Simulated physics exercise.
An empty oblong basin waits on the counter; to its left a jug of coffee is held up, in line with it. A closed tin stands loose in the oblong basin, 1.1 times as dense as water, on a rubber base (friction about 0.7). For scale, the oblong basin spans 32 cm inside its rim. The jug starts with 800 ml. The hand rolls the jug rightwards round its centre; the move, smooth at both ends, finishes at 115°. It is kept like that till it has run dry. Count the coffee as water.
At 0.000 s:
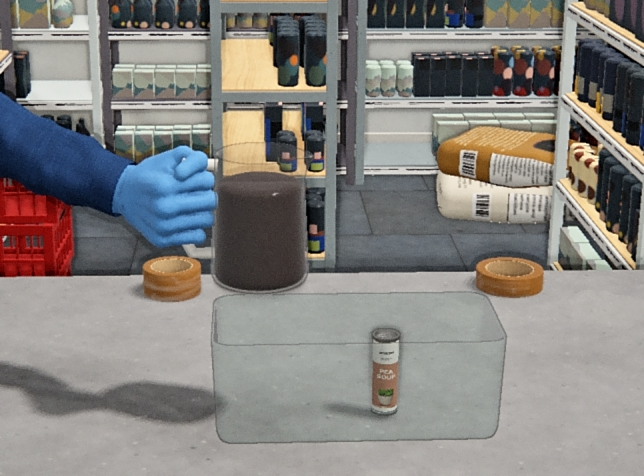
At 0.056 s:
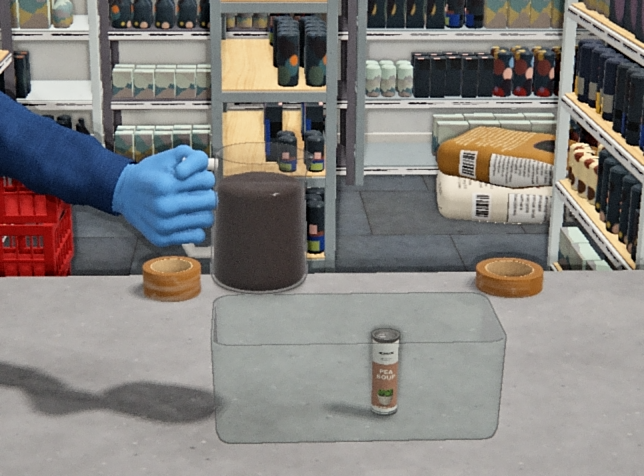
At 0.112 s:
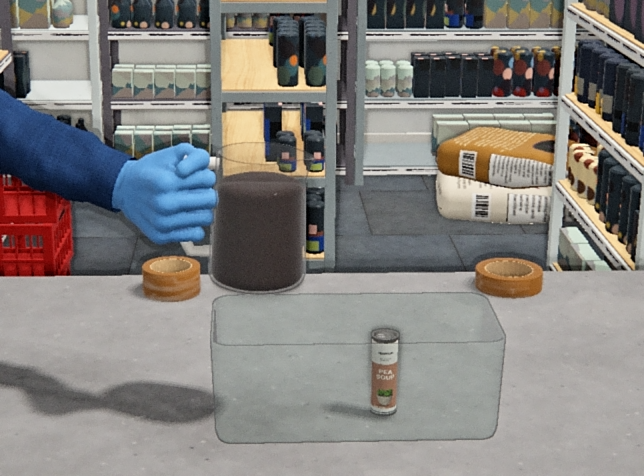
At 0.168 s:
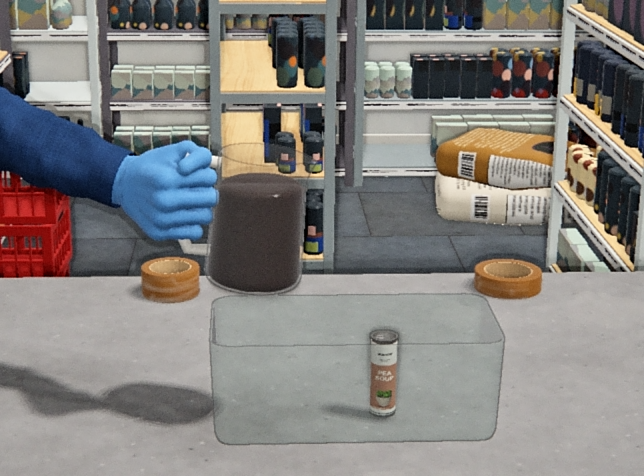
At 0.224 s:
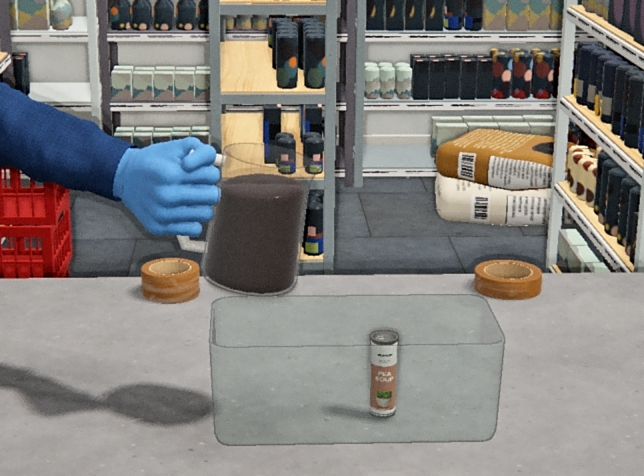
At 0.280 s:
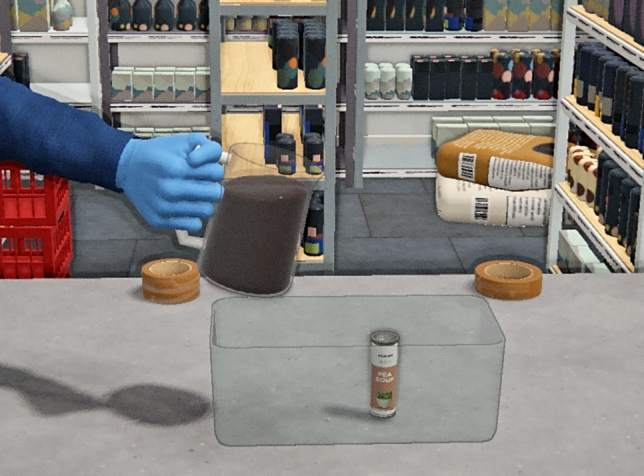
In the video, a blue-gloved hand holds a clear jug of dark liquid above a counter, beside a transparent rectangular basin with a small tin standing inside. The jug stays nearly upright at first, then tilts slightly to the right.
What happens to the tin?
It falls.
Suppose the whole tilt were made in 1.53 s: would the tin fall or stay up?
Then it topples.
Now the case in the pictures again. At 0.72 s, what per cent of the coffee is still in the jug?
Near 90 in a hundred.
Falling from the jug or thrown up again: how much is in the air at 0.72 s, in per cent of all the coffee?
Some 8 per cent.
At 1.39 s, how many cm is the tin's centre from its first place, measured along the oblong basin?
Some 7 cm.
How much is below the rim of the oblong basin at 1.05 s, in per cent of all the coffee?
Near 48 in a hundred.
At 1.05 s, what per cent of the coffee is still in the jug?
Near 34 in a hundred.
Then, 0.72 s in, the tilt is 71° and 91 per cent is still to pour; the tin stands where it began.
Then, 1.05 s in, the tilt is 107° and 35 per cent is still to pour; the tin stands where it began.
Then, 1.39 s in, the tilt is 115° and 2 per cent is still to pour; the tin lies on its side.
Then, 1.76 s in, the tilt is 115° and 0 per cent is still to pour; the tin lies on its side.
Finally, the tin lies on its side.
